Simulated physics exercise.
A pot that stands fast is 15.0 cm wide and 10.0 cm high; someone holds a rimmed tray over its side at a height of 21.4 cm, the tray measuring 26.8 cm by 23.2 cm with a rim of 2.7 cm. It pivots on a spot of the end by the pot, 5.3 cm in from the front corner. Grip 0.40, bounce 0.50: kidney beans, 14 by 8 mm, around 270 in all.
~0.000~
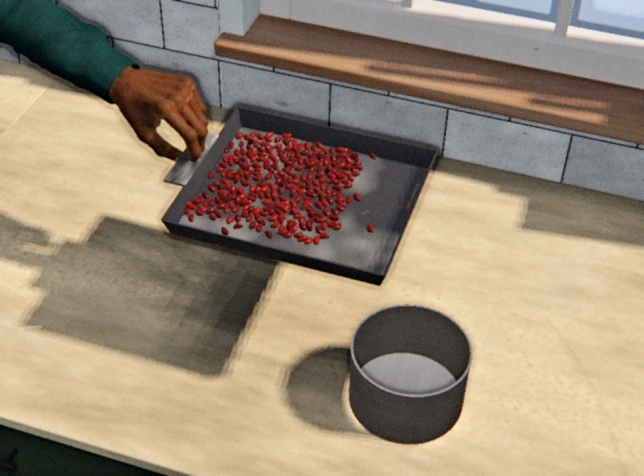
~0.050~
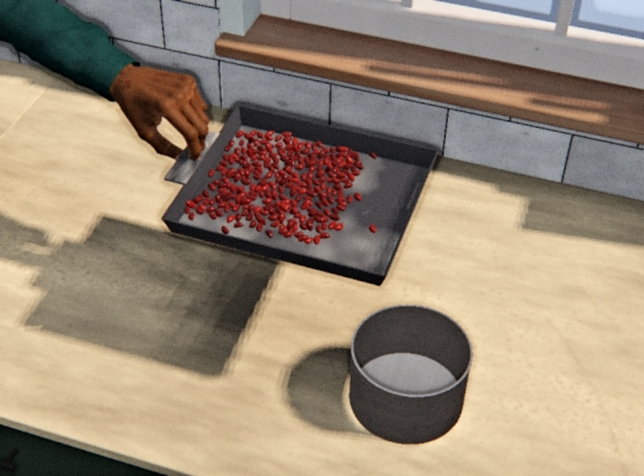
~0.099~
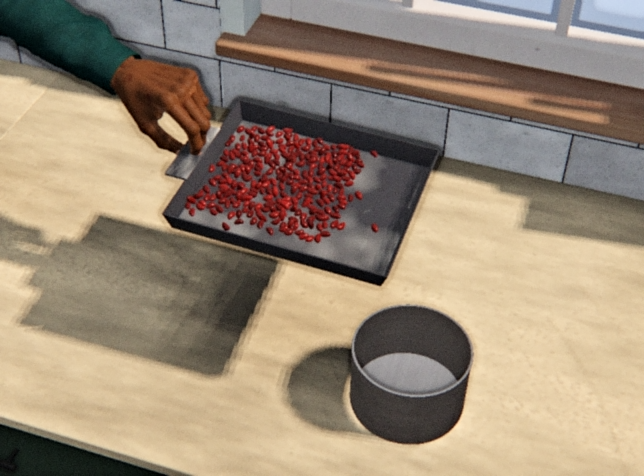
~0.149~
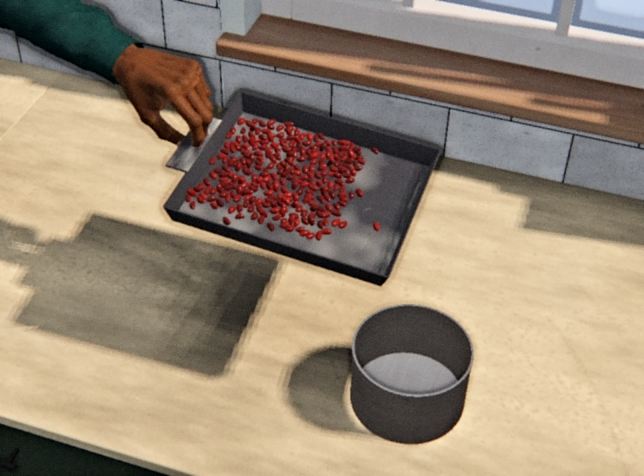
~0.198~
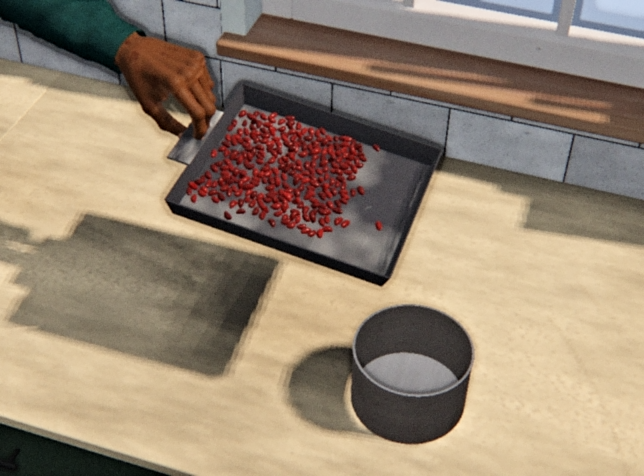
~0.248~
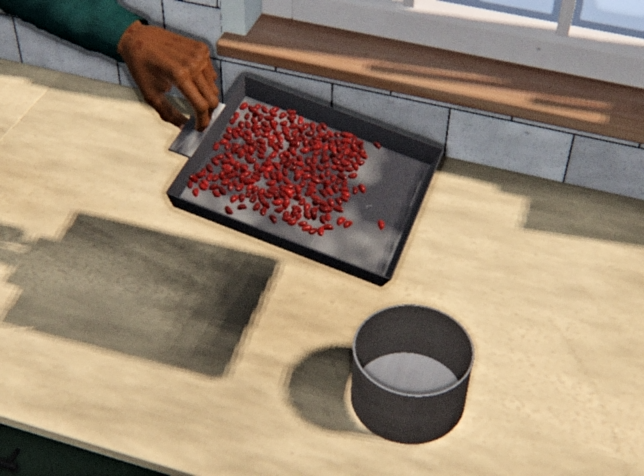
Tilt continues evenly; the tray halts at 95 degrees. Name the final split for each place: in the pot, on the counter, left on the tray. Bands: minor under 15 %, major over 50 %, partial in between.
Pot: Major, counter: Partial, tray: Minor.
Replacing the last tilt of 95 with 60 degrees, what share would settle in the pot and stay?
Share in the pot: Around 10 %.
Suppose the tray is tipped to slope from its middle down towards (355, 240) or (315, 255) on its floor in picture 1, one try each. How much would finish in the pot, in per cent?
Estimate: Some 100 % and some 45 % respectively.
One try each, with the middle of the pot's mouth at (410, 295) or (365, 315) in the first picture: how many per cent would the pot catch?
Near 40 and 0 percent, one try each.
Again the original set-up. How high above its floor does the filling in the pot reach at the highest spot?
I'd say near 2.0 centimetres.
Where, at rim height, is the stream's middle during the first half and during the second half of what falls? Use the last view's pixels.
Roughly (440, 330) to start, and after that (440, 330).
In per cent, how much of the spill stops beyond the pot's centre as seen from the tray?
Around 80 in a hundred.
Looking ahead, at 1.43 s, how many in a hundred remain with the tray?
About 85 per cent.
After 0.96 s, tilt 50 degrees; the tray holds 100 %, the pot 0 %.
Then, at 1.43 s, tilt 76 degrees; the tray holds 85 %, the pot 10 %.
After 1.98 s, tilt 95 degrees; the tray holds 0 %, the pot 55 %.
By 3.5 s all is still; pot 60 %, counter 40 %, tray 0 %.
